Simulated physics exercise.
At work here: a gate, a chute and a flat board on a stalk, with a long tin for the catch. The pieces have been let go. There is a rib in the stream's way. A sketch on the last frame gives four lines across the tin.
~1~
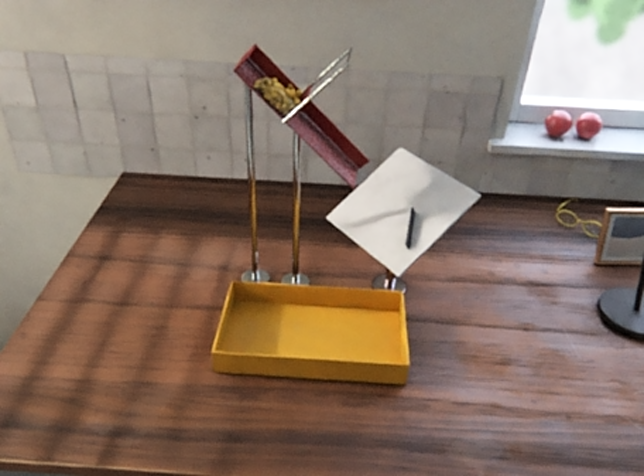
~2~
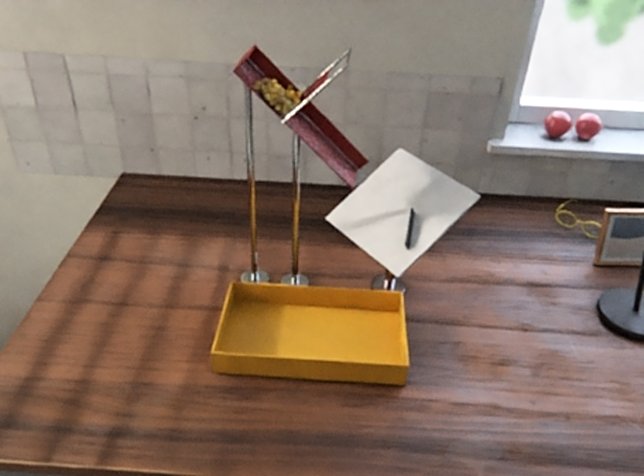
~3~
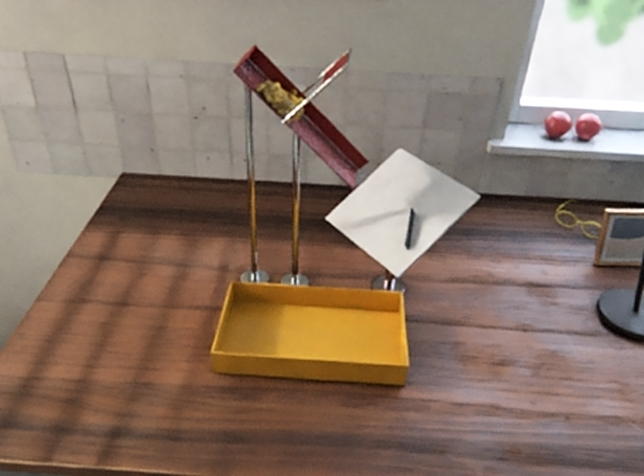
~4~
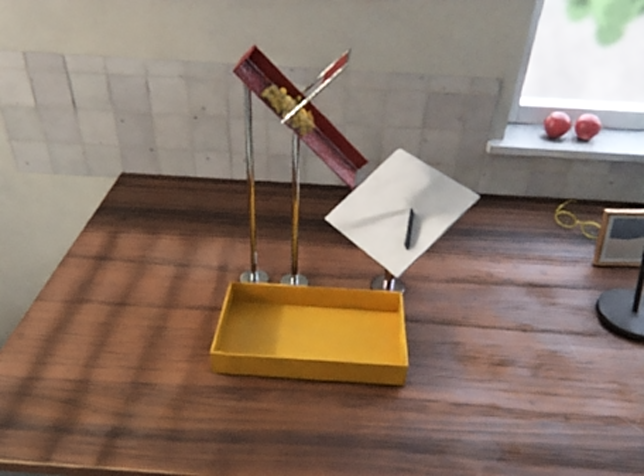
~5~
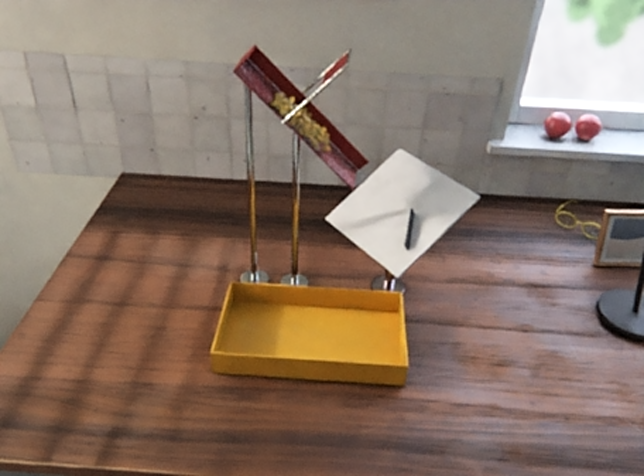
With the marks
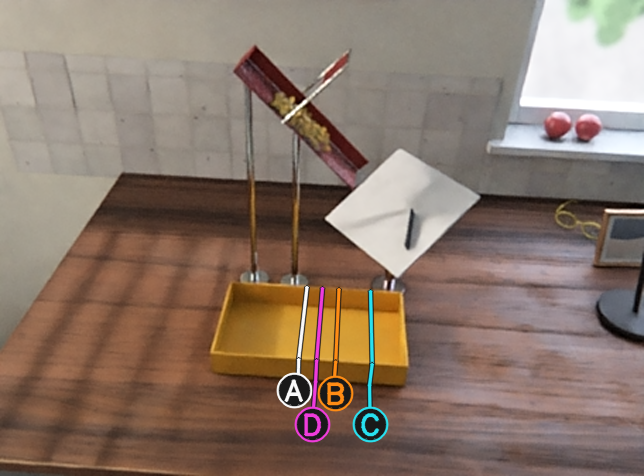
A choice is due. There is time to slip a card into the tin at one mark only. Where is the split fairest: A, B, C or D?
The best line is B.
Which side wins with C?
Left.
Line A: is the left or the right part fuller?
The right side.
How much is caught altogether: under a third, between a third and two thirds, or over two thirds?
It is over two thirds.
On the marked copy, line A crosses the front rim at (298, 358); line B crosses the front rim at (335, 361); line C crosses the front rim at (372, 363); line D crosses the front rim at (316, 359).
For line A, of what is caught, not one piece on the left of the divider, every piece on the right.
For line B, of what is caught, roughly a third on the left of the divider, roughly two thirds on the right.
For line C, of what is caught, the larger part on the left of the divider, about a tenth on the right.
For line D, of what is caught, about a tenth on the left of the divider, almost all on the right.
